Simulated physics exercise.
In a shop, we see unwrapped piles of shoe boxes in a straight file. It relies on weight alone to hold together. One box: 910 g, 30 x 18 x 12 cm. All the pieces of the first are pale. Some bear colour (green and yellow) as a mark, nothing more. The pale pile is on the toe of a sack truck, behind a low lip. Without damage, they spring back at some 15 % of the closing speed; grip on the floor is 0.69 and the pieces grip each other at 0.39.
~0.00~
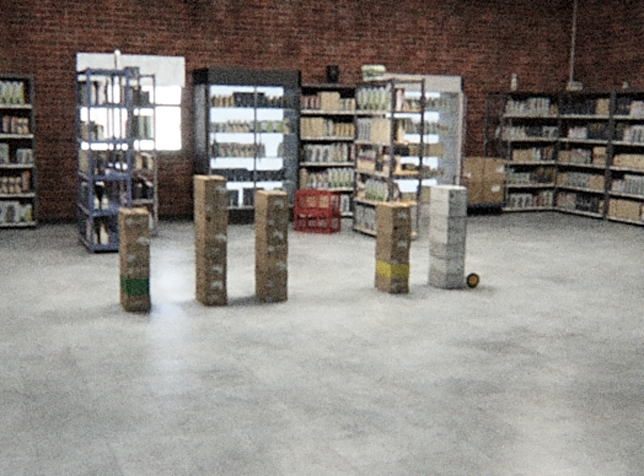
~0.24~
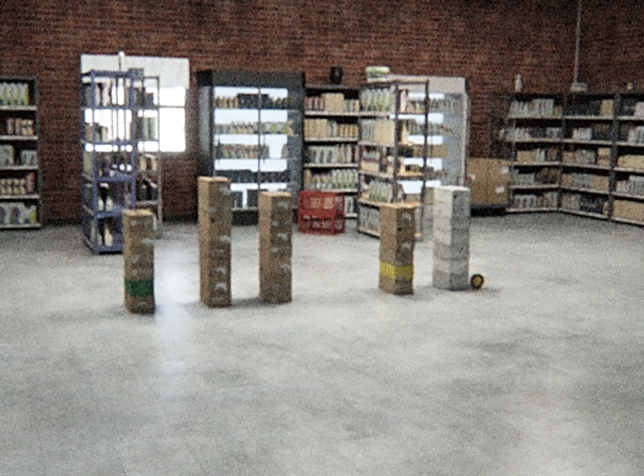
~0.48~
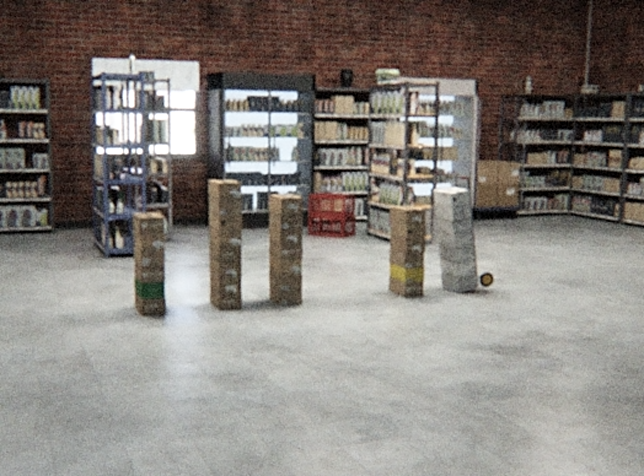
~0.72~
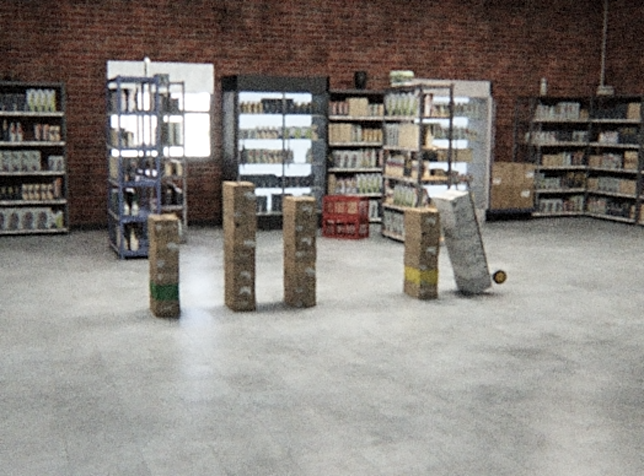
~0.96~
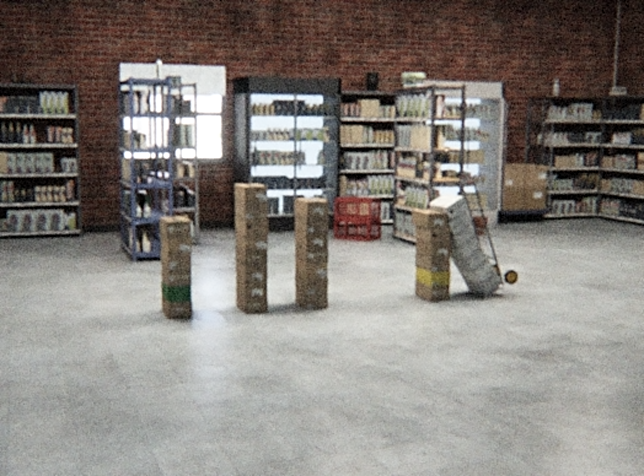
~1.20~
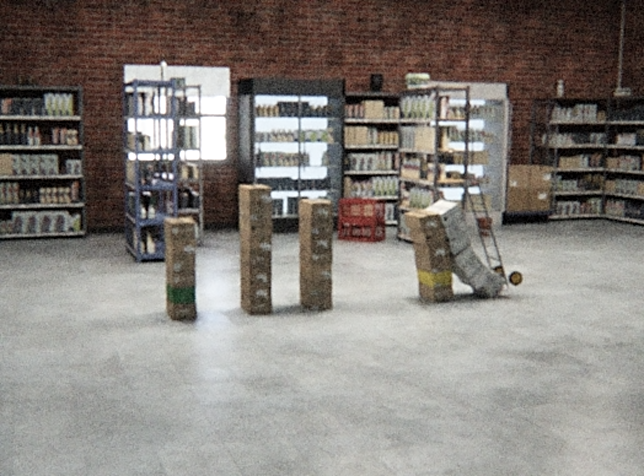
In this clip, a pale stack of boxes on a hand truck tips left against a yellow-marked brown stack, bending as that stack begins to lean left, while three other brown stacks stand upright in a room lined with shelves.
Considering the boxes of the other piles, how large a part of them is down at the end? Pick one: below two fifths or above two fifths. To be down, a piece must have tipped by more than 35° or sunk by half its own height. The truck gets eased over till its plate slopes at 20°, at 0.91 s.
Below two fifths.
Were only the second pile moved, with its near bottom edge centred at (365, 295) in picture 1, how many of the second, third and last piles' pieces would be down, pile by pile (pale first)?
In that case second 4, third 0, last 0.
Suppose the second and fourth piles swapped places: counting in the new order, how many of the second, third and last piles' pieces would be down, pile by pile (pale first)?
Pile by pile, you'd see second at 8, third at 6 and last at 5 down.
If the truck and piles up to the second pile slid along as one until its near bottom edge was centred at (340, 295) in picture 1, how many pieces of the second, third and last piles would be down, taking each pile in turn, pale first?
The tally would be second 6, then third 6, then last 5.
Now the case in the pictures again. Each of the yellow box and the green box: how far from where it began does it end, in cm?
Well, the yellow finishes 25 cm from where it began, while the green finishes 0 cm from its start.
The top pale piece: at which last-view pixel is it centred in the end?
The top piece finishes near (344, 275).
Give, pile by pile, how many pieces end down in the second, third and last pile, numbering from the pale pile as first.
Pieces by pile: Second 6, third 0, last 0.
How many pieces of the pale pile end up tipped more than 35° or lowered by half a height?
7.
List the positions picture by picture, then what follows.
In the first frame (each place is the centre of the face we see best; the camera pans a little), truck frame (467, 199) 0° forward; green box (138, 287); yellow box (401, 271); the others all in place.
Truck frame 1° forward; green box (142, 288), in the second frame.
Truck frame (470, 200) 8° forward, top of the pale pile leaning 8°; green box (153, 291); the others all in place, in the third frame.
Truck frame (472, 202) 17° forward, top of the pale pile leaning 18°; green box (168, 293); the others all in place, in the fourth frame.
Truck frame (480, 204) 20° forward, top of the pale pile leaning 30°; yellow box (441, 279); 2 have shifted, in the fifth frame.
Truck frame (484, 205) 20° forward, top of the pale pile leaning 29°; yellow box (443, 279) tilted 8°; green box (184, 296); steepest lean 8°, the box at (439, 250); 6 have shifted, in the sixth frame.
By 1.40 s, 7 of the pale pile down; none of the 27 other boxes down, 6 disturbed; yellow box tilted 23°.
By 1.66 s, 7 of the pale pile down; 6 of the 27 other boxes down; yellow box tilted 52°, 7 cm lower.
When it is over (2.5 s), 7 of the pale pile down; 6 of the 27 other boxes down; yellow box tilted 47°, 7 cm lower; green box unmoved. That is 22 per cent. In pixels of the last frame, middles, yellow box near (411, 287), green box near (181, 292).
